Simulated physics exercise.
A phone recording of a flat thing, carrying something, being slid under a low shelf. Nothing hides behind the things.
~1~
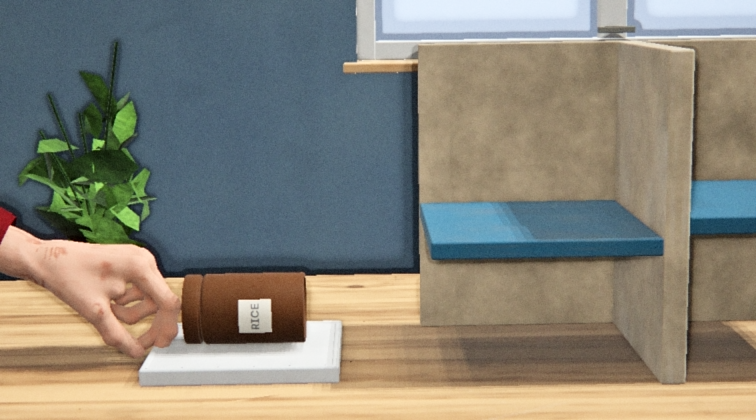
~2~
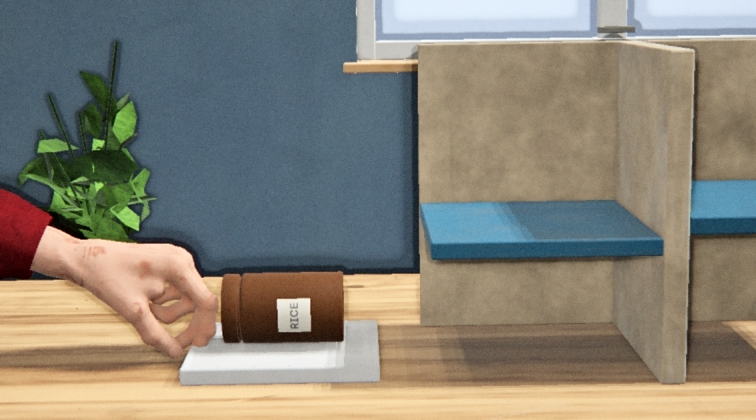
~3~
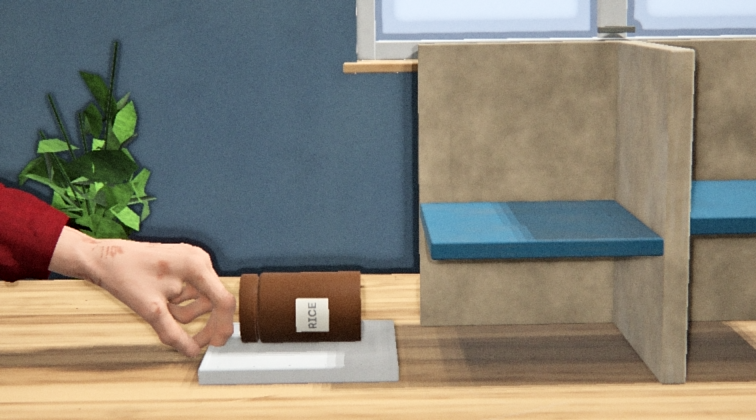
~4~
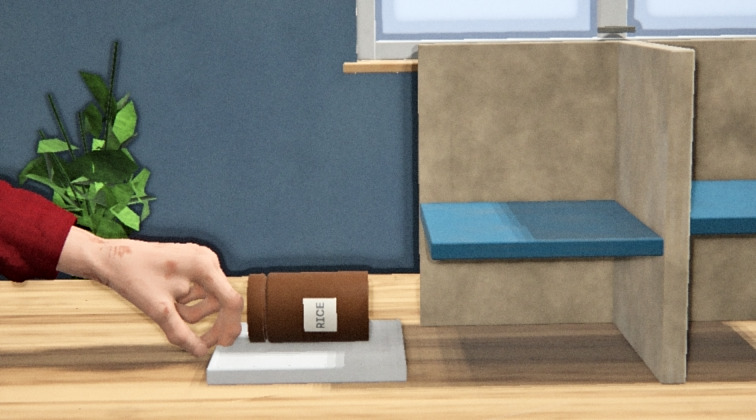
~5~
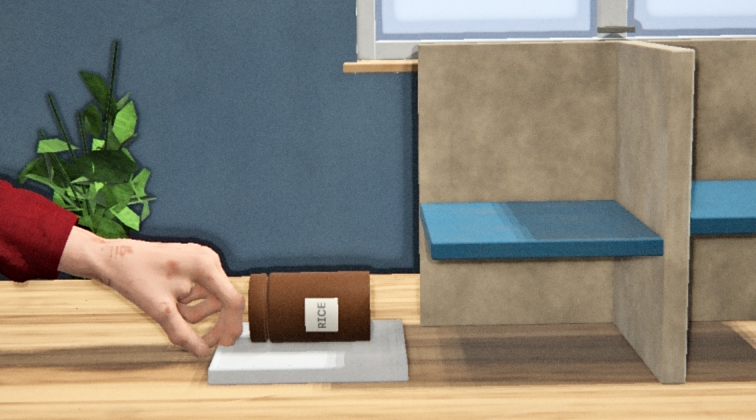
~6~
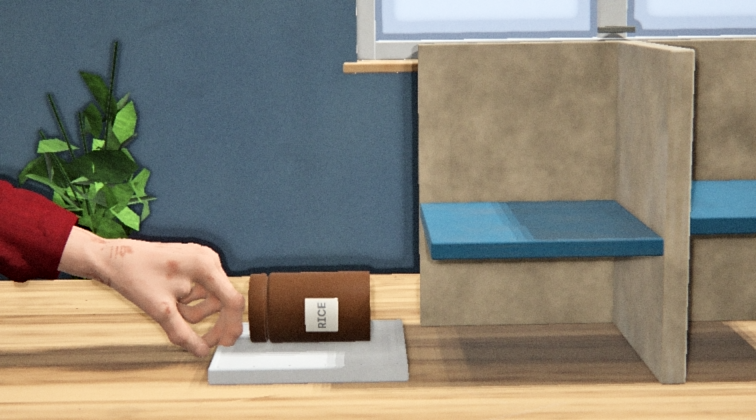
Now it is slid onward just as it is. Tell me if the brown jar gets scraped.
Ultimately the brown jar makes it in unharmed.
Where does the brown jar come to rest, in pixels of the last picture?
Near (517, 305).
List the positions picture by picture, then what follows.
The first picture shows hand sliding it forward; brown jar (245, 309); shelf (648, 200).
The second picture shows hand sliding it forward; brown jar (284, 308); white tray (285, 351).
The third picture shows hand sliding it forward; brown jar (302, 308); shelf (648, 200).
The fourth picture shows hand sliding it forward; brown jar (309, 308); white tray (310, 351).
The fifth picture shows hand sliding it forward; brown jar (310, 308); shelf (648, 200).
The sixth picture shows hand sliding it forward; brown jar (310, 308); white tray (311, 351).
Then, 0.82 s past the last view, brown jar riding along near (396, 307).
Finally, the brown jar passes below, near (517, 305).
